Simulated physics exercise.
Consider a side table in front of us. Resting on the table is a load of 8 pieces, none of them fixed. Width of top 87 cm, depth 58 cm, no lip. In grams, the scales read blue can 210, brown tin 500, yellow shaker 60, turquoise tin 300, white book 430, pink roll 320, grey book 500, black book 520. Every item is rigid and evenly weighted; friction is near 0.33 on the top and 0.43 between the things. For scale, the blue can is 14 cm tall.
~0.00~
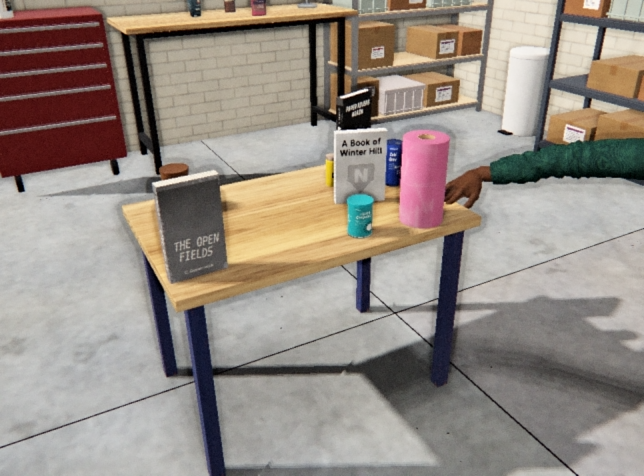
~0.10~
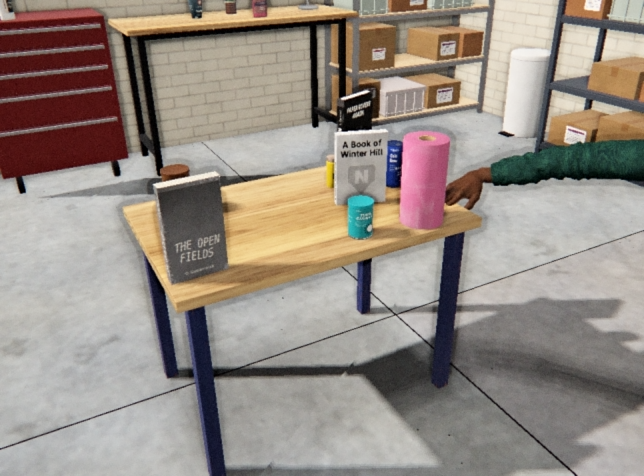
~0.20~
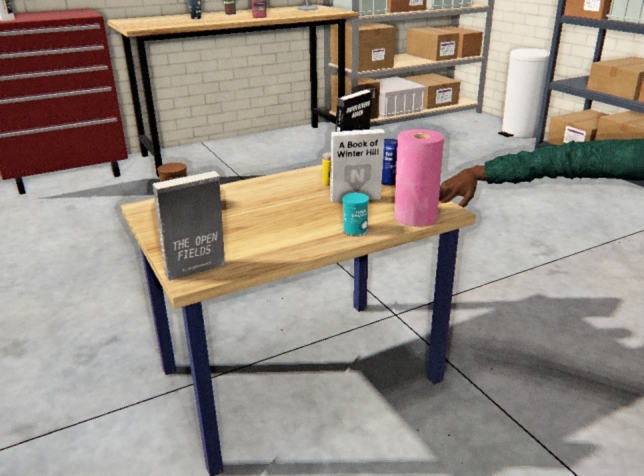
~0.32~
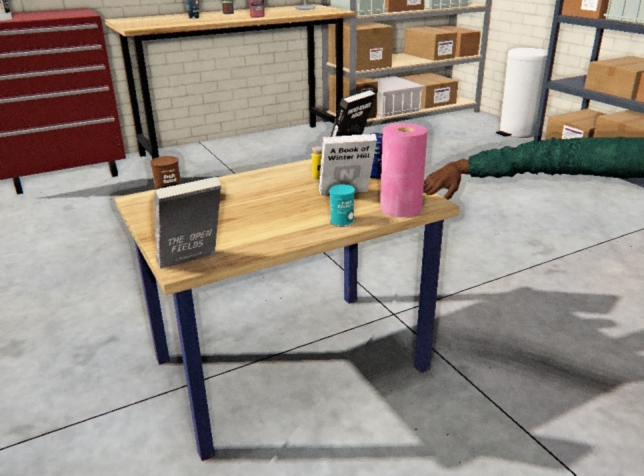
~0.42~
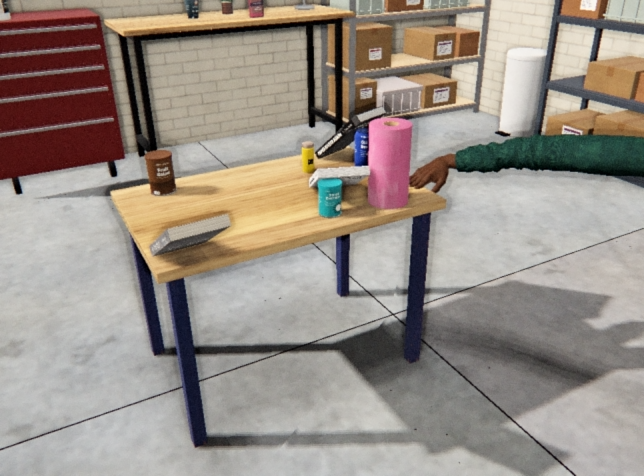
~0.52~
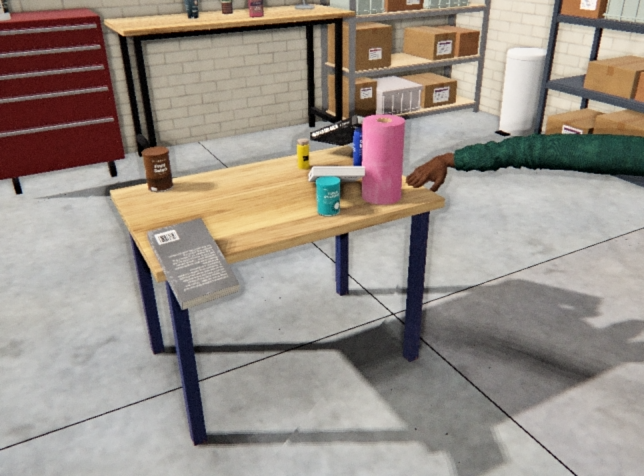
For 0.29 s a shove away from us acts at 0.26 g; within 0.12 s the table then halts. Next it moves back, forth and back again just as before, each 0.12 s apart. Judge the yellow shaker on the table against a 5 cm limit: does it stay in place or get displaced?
Stayed close.
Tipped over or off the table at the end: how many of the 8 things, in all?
3 of them.
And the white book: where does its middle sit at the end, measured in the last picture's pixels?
Close to pixel (365, 210) in the final view.
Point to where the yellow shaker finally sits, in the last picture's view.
About (330, 171).
After 1.02 s, black book on its side; white book on its side; blue can moved 2 cm.
After 1.82 s, table along by 11 cm; black book now off the table; yellow shaker moved 4 cm near (308, 157); white book on its side.
In the end (2.7 s), off the table, grey book and black book; toppled on the table, white book; the other 5 under 5 cm from the start. In the last view, yellow shaker near (330, 171).
